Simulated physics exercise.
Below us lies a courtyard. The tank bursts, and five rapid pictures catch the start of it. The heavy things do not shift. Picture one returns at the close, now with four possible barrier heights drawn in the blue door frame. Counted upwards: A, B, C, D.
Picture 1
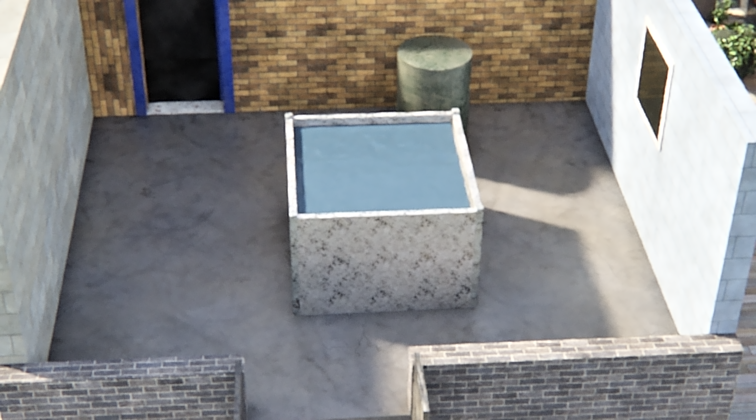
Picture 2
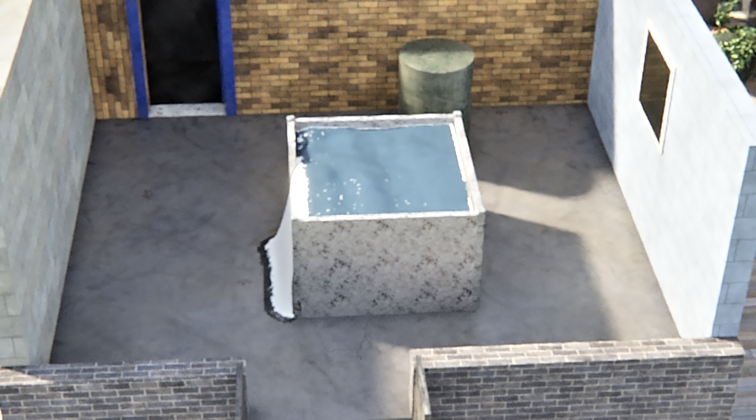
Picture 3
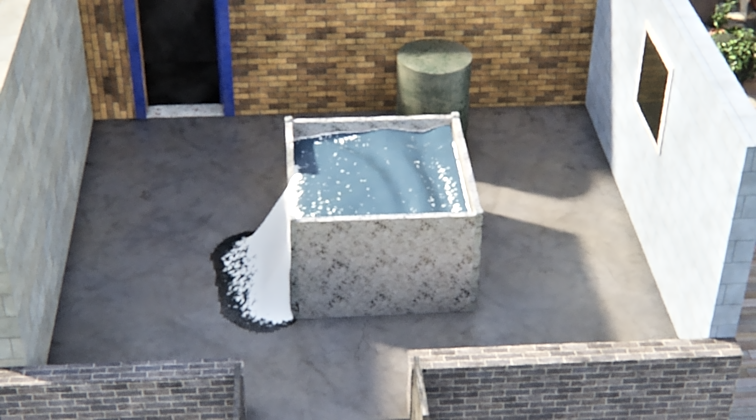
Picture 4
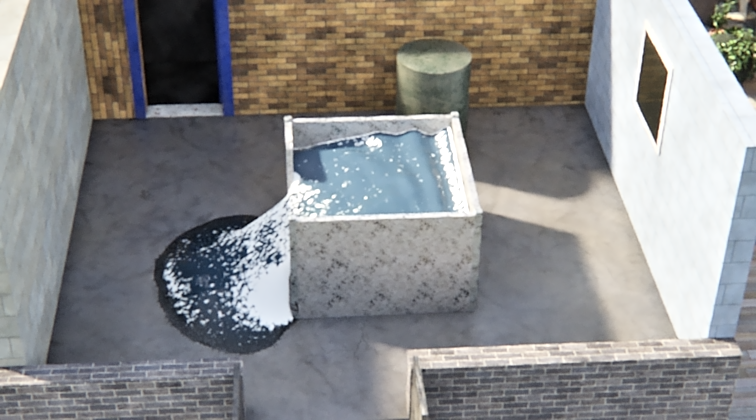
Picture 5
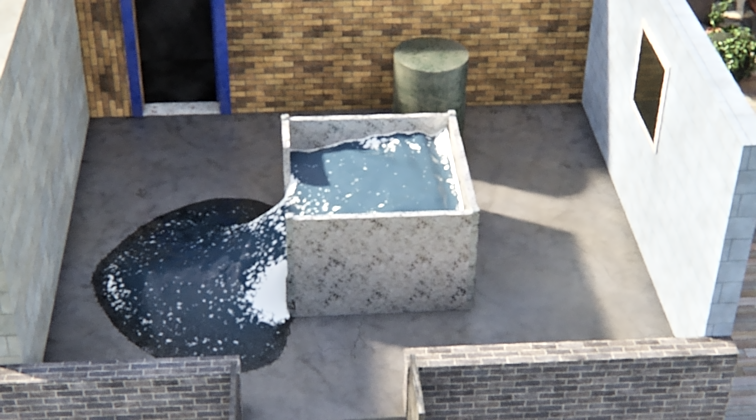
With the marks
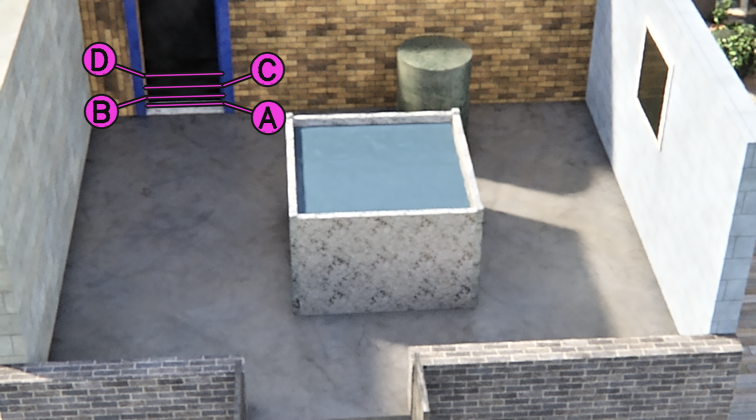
Stone tank of still water in a walled courtyard opening on its left side, water pouring out and spreading across the ground.
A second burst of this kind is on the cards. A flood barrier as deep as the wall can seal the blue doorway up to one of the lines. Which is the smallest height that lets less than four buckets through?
I would pick line B.
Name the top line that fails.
Here it is line A.
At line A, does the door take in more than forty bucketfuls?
No, it does not.
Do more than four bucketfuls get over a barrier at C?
No, not at all.
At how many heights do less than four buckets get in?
Three of the four.
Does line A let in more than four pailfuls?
Yes, it does.
In magenta, A at (185, 104); B at (185, 96); C at (184, 86); D at (183, 74); from the bottom up A, B, C, D.
For line A, about 12 bucketfuls get in.
For line B, a bucket or two gets in.
For line C, nothing gets over.
For line D, nothing gets over.
